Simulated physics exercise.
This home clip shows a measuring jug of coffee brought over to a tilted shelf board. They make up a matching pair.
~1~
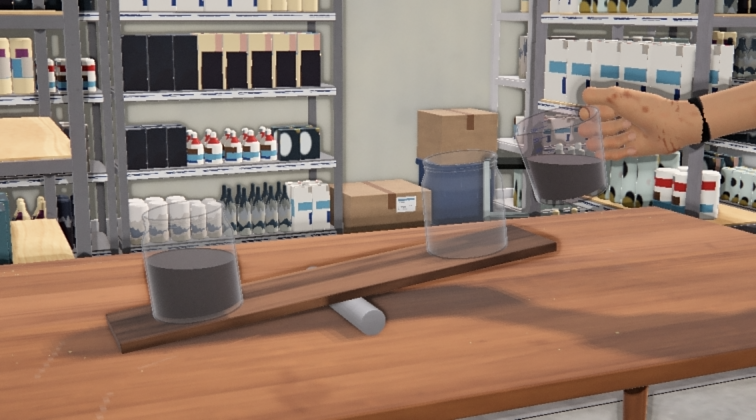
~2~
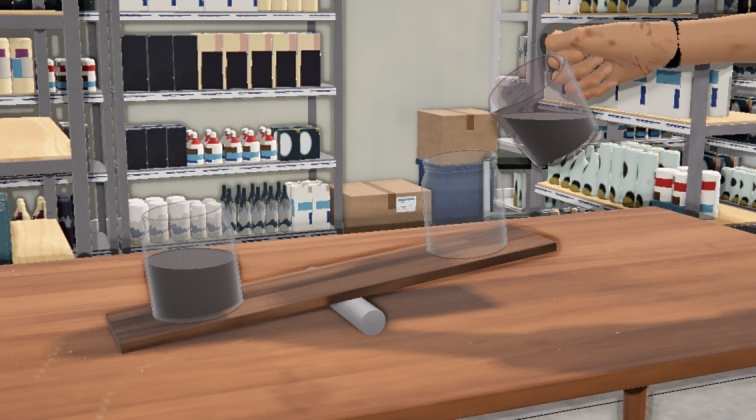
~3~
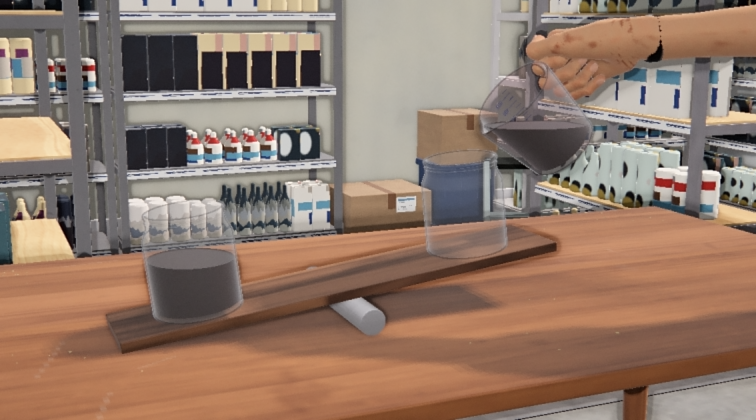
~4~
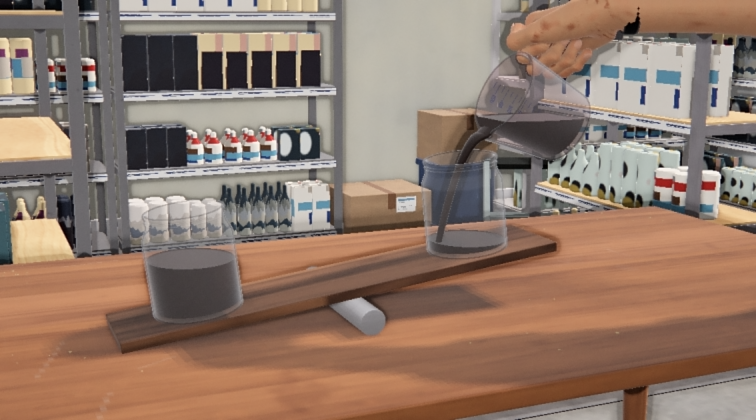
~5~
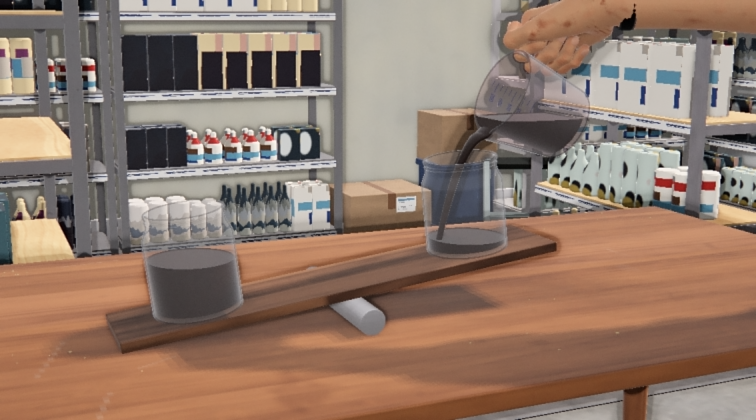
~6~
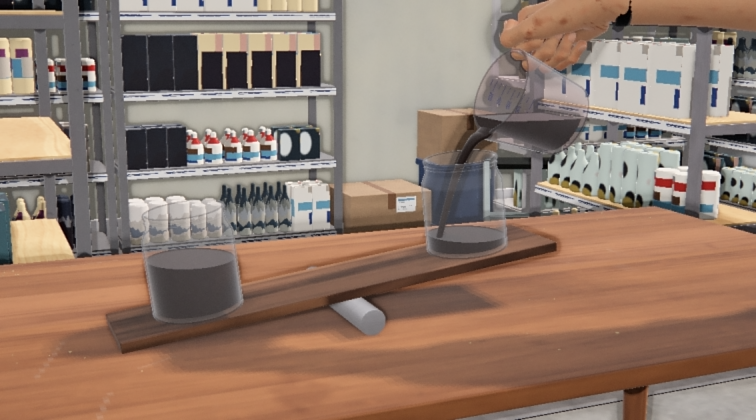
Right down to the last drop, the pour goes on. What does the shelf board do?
It stays as it is.
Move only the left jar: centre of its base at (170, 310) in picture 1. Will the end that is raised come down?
Then it stays put.
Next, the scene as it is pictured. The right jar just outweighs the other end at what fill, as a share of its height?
Estimate: Around 45 per cent.
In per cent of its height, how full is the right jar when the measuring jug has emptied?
It comes up to around 30 percent.
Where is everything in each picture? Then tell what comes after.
The measuring jug is picked up; measuring jug (564, 153) about a third full; right jar (463, 200) empty, raised; left jar (190, 256) about half full, on the low side, in the first frame.
The measuring jug leans over the right jar; pipe (370, 320); right jar (463, 200) empty, in the second frame.
The measuring jug leans over the right jar; measuring jug (536, 119) tipped 50° with all of its load; right jar (463, 200) empty, in the third frame.
The coffee is flowing; pipe (370, 320); right jar nearly empty, surface at (466, 239); left jar about half full, surface at (191, 259), in the fourth frame.
The coffee is flowing; measuring jug (531, 107) tipped 65° with about three quarters of its load; right jar (463, 200) nearly empty, in the fifth frame.
The coffee is flowing; pipe (370, 320); right jar nearly empty, surface at (466, 234); left jar about half full, surface at (191, 259), in the sixth frame.
Next, the right jar is about a quarter full; the shelf board leans as before.
After that, the right jar is about a third full; the shelf board leans as before.
Finally, the right jar is about a third full; the shelf board leans as before.
